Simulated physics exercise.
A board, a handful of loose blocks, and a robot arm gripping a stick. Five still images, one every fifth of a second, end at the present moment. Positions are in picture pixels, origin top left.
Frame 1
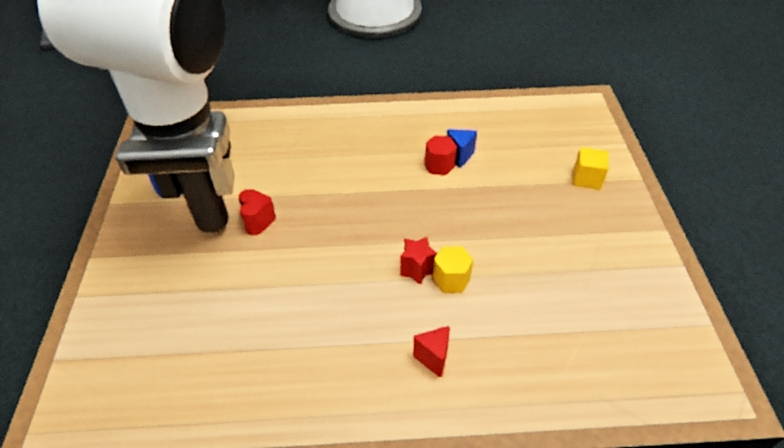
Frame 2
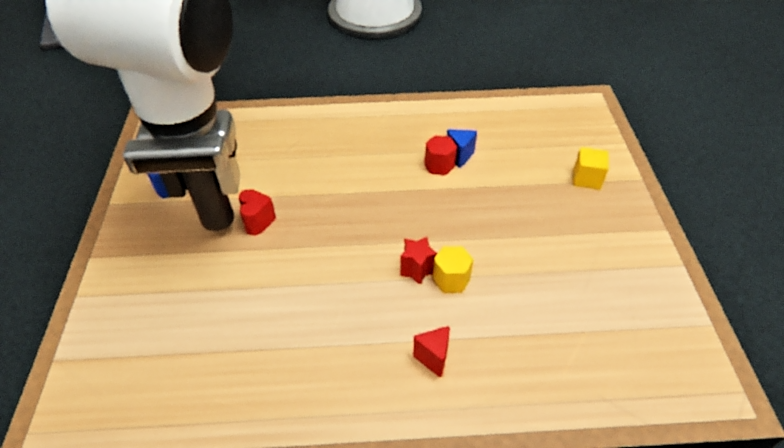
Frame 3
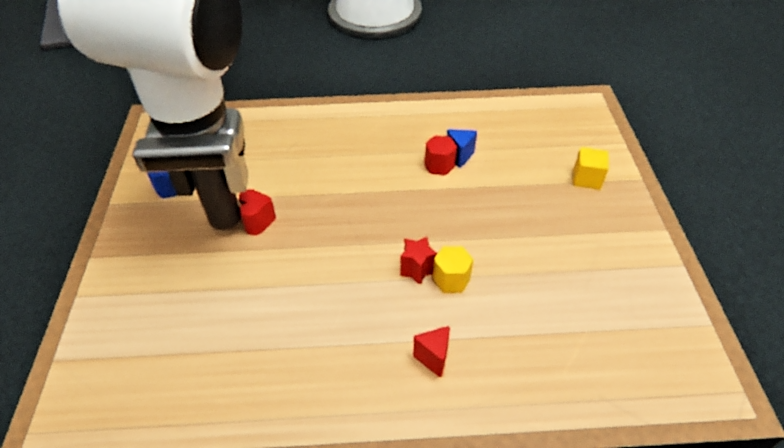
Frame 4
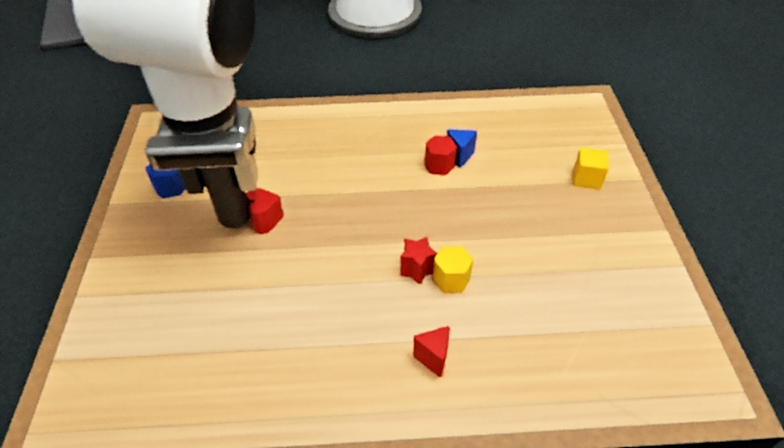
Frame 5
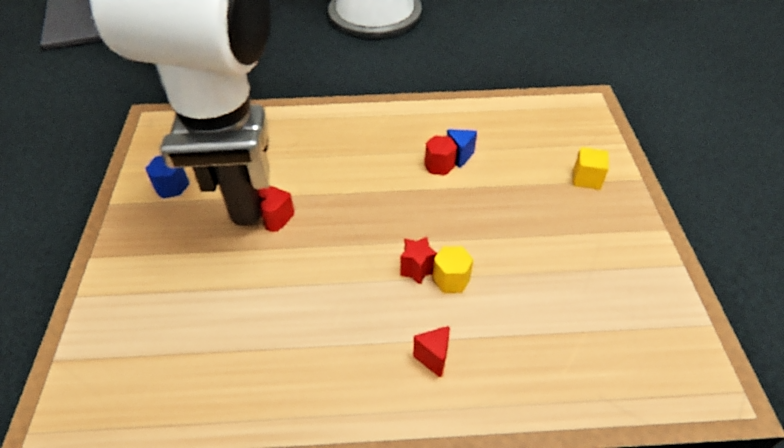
In this clip, a robot arm holding a dark stick moves slowly right across a wooden board, meets a red heart-shaped block and pushes it a short way right, while the other red, blue and yellow blocks stay still.
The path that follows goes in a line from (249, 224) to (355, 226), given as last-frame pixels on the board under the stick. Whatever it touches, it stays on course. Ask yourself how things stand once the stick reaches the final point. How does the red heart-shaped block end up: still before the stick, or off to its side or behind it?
Looking at the end of the path, the red heart-shaped block has slipped free of the stick.
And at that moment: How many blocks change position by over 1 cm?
Most likely one.
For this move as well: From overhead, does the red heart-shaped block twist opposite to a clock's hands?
I believe so.
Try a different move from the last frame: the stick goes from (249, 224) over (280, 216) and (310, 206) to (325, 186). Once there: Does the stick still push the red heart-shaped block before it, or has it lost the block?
Looking at the end of the path, the red heart-shaped block has slipped free of the stick.
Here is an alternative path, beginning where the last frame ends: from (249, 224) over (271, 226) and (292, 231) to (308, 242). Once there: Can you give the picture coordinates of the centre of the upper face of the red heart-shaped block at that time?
If I read the scene right, the answer is (310, 194).
The first path, step by step. One third of the way, stick (283, 215); red heart-shaped block (307, 193).
Two thirds of the way, stick (318, 216); red heart-shaped block (334, 187), turned 40° anticlockwise.
At the end, stick (354, 217); red heart-shaped block (344, 183), turned 75° anticlockwise; red star unmoved.
